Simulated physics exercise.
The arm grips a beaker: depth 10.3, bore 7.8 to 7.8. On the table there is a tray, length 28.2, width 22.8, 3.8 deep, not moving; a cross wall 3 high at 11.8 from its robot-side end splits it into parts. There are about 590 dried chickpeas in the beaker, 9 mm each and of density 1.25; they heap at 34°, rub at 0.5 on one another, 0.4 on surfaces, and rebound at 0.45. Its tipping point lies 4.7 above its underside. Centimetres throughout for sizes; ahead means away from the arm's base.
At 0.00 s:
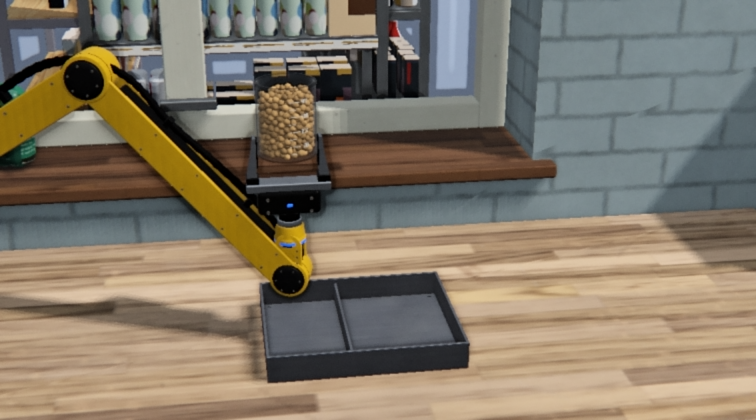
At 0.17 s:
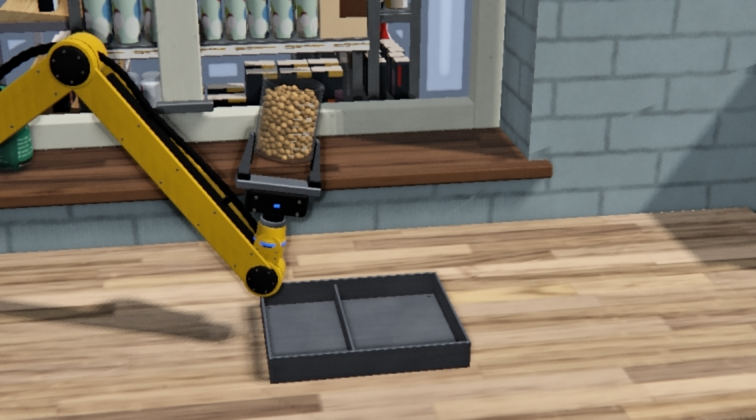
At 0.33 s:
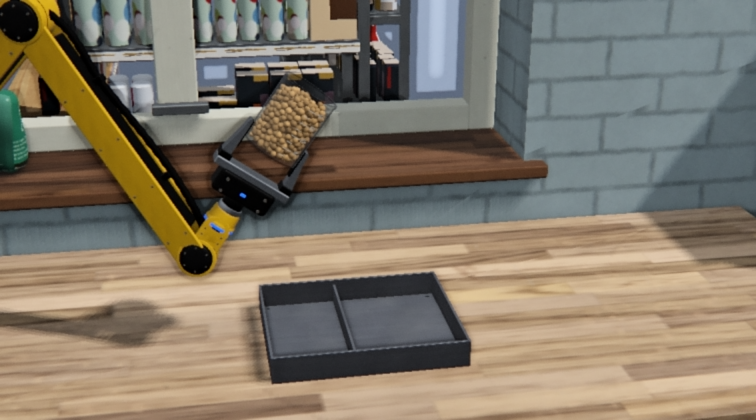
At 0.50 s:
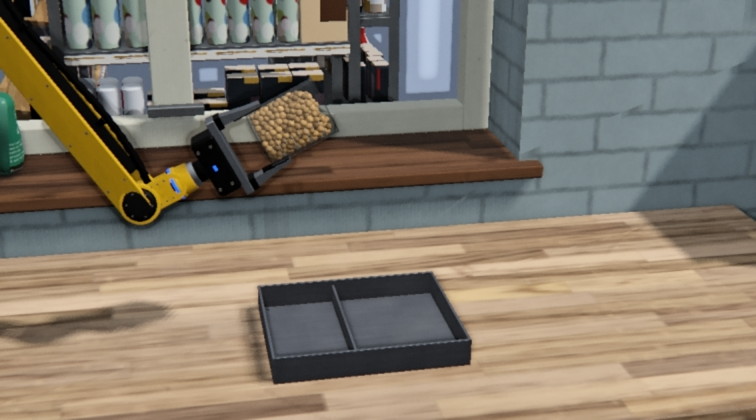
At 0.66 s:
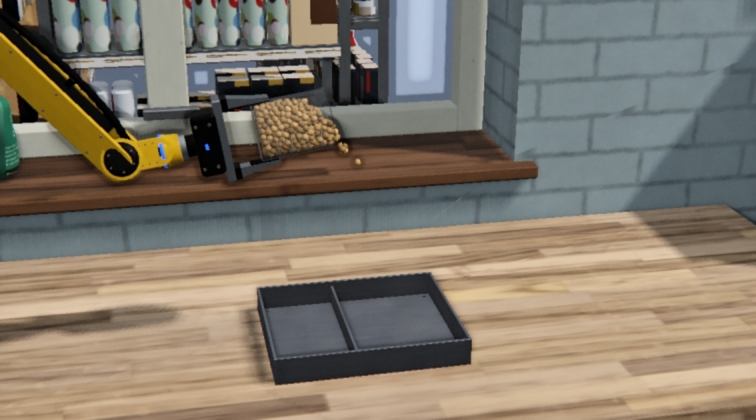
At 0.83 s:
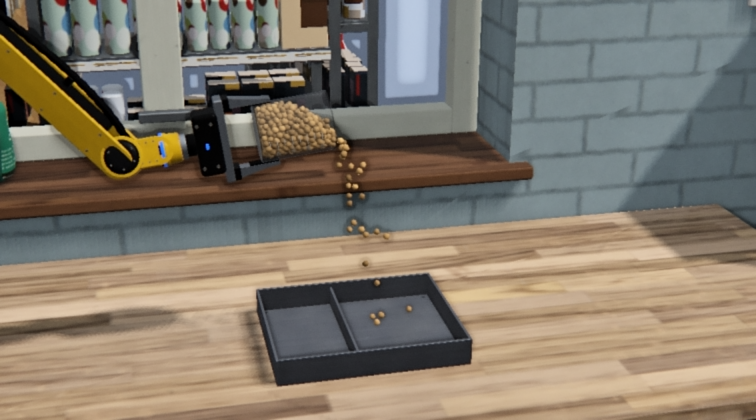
At first, a yellow robot arm holds a clear container of chickpeas upright above a dark, divided tray on a wooden table. The arm shifts left and tilts the container steadily to the right until it is nearly on its side. A few chickpeas slip over its lip, then more tumble down, some landing in the tray's right part.
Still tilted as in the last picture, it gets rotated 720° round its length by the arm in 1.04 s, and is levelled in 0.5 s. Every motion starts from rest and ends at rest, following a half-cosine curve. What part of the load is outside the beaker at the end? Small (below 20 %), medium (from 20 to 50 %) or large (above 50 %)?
Medium.
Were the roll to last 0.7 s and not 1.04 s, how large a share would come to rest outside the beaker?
Expected share: Some 25 %.
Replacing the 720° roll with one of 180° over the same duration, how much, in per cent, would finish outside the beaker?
Then roughly 30 per cent.
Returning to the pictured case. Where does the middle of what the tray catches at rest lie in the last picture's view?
Centre point: Close to (398, 323).
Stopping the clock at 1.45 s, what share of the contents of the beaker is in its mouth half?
Near 35 percent is in the half by the mouth.
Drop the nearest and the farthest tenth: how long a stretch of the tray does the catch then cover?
Length of tray covered: Approx. 14 cm.
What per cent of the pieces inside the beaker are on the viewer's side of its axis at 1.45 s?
Around 40 percent.
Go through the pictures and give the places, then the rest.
In the first picture, beaker middle at (286, 119), upright; upper third of the load around (286, 102), from x 260 to 310, top at y 85; 591 in the beaker.
In the second picture, beaker middle at (288, 120), tipped 10°; upper third of the load around (288, 104), from x 260 to 315, top at y 90.
In the third picture, beaker middle at (290, 121), tipped 36°; upper third of the load around (292, 106), from x 250 to 320, top at y 85.
In the fourth picture, beaker middle at (291, 123), tipped 64°; upper third of the load around (292, 110), from x 250 to 330, top at y 95.
In the fifth picture, beaker middle at (292, 125), tipped 81°; upper third of the load around (286, 114), from x 255 to 355, top at y 100; 586 in the beaker, 5 in flight or on a rim.
In the sixth picture, beaker middle at (292, 127), tipped 83°; upper third of the load around (283, 117), from x 260 to 410, top at y 105; 563 in the beaker, 4 in the far-side part, 24 in flight or on a rim.
By 1.45 s, tipped 83°, highest piece 38 above the table; 459 in the beaker, 94 in the far-side part, 2 in the robot-side part, 36 in flight or on a rim.
By 2.06 s, tipped 56°, highest piece 36 above the table; 386 in the beaker, 186 in the far-side part, 5 in the robot-side part, 3 on the table or floor, 11 in flight or on a rim.
By 2.57 s, upright, highest piece 38 above the table; 386 in the beaker, 196 in the far-side part, 5 in the robot-side part, 4 on the table or floor.
By 3.27 s, upright, highest piece 38 above the table; 386 in the beaker, 196 in the far-side part, 5 in the robot-side part, 4 on the table or floor.
Final count, 386 in the beaker, 196 in the far-side part, 5 in the robot-side part, 4 on the table or floor. That is 35 % outside the beaker.
